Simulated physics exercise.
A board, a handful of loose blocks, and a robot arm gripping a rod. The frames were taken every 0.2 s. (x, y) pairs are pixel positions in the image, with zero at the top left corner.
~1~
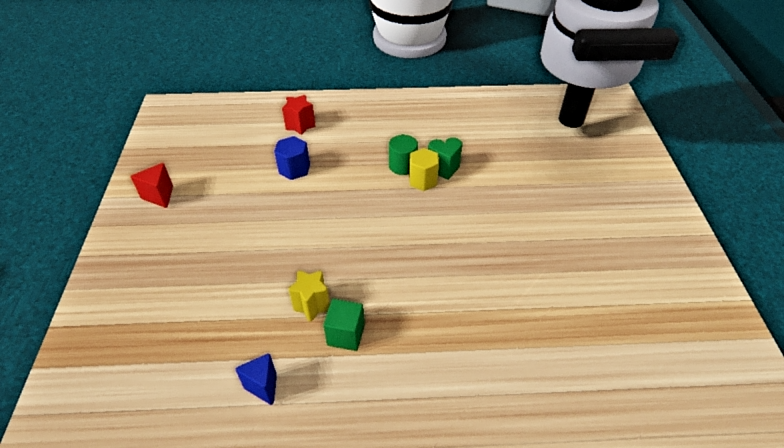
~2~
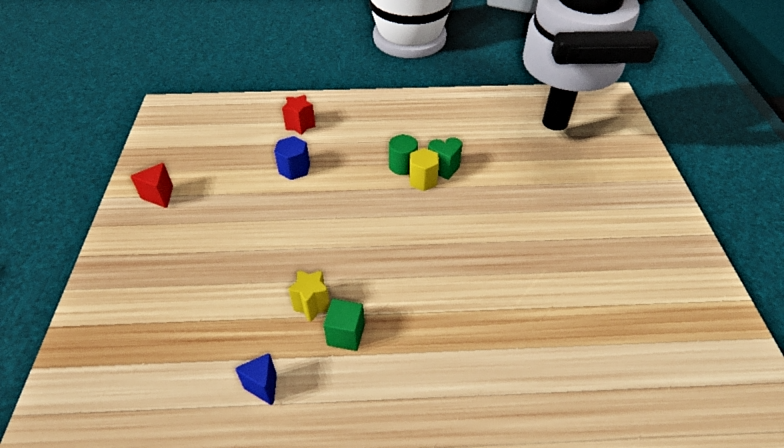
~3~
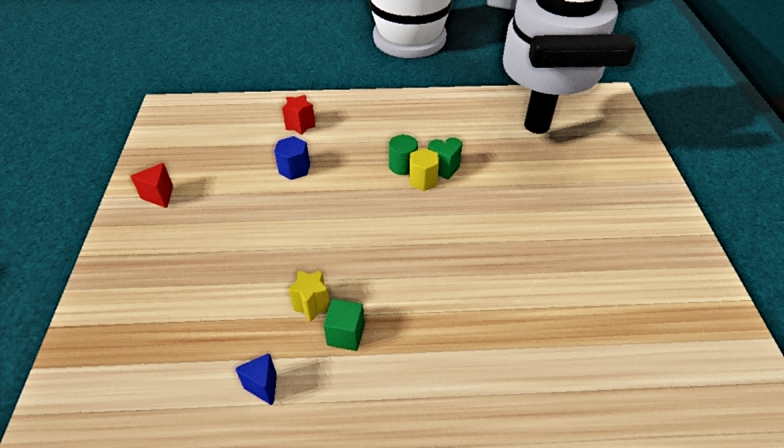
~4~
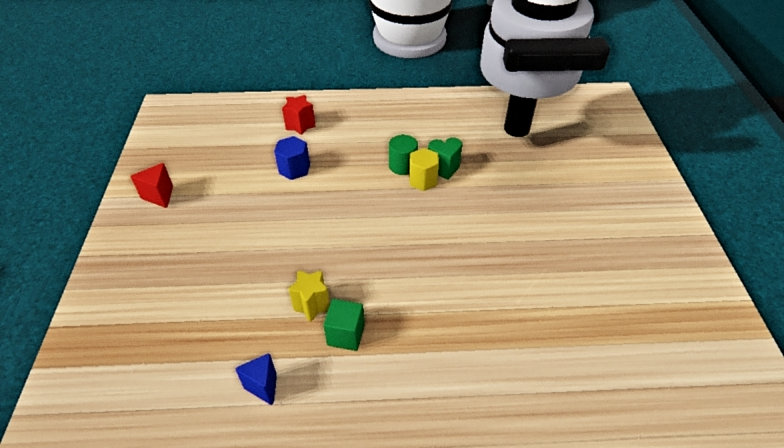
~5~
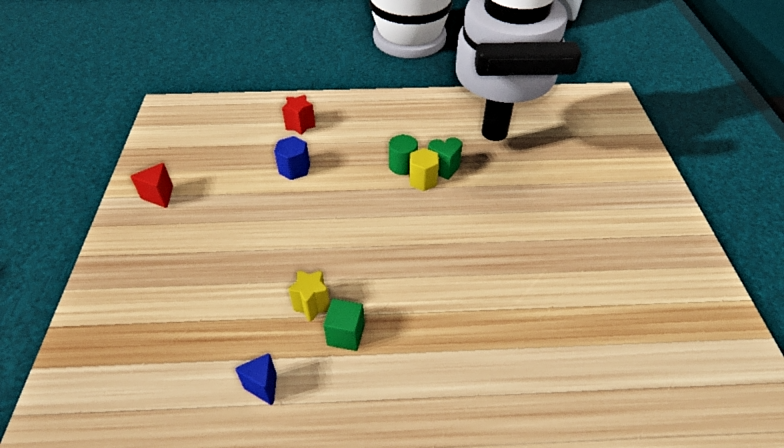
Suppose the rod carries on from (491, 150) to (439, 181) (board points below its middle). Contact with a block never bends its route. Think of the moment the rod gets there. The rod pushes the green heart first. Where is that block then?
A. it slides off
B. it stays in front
I choose B.
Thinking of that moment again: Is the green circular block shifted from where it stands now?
Yes.
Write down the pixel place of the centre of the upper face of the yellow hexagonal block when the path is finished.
Just about (388, 172).
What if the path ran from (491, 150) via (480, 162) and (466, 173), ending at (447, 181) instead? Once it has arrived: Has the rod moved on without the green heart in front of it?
Going by the path, yes.
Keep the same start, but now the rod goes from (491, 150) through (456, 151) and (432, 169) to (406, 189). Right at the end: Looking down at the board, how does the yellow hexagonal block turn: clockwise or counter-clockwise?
Short answer: Clockwise.
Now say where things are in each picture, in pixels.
In the first picture, tip of the rod (571, 120), middles of tops, green circular block (403, 143), yellow hexagonal block (425, 158), green heart (446, 145).
In the second picture, rod (555, 123), nothing pushed.
In the third picture, rod (537, 126), nothing pushed.
In the fourth picture, rod (517, 130), nothing pushed.
In the fifth picture, rod (494, 133), green circular block (403, 143), yellow hexagonal block (425, 158), green heart (446, 145).
On the path given first. Halfway along, rod (468, 149); yellow hexagonal block (419, 160); green heart (438, 148).
At the end, rod (441, 164); green circular block (386, 143); yellow hexagonal block (388, 172); green heart (409, 159), turned 15° clockwise.
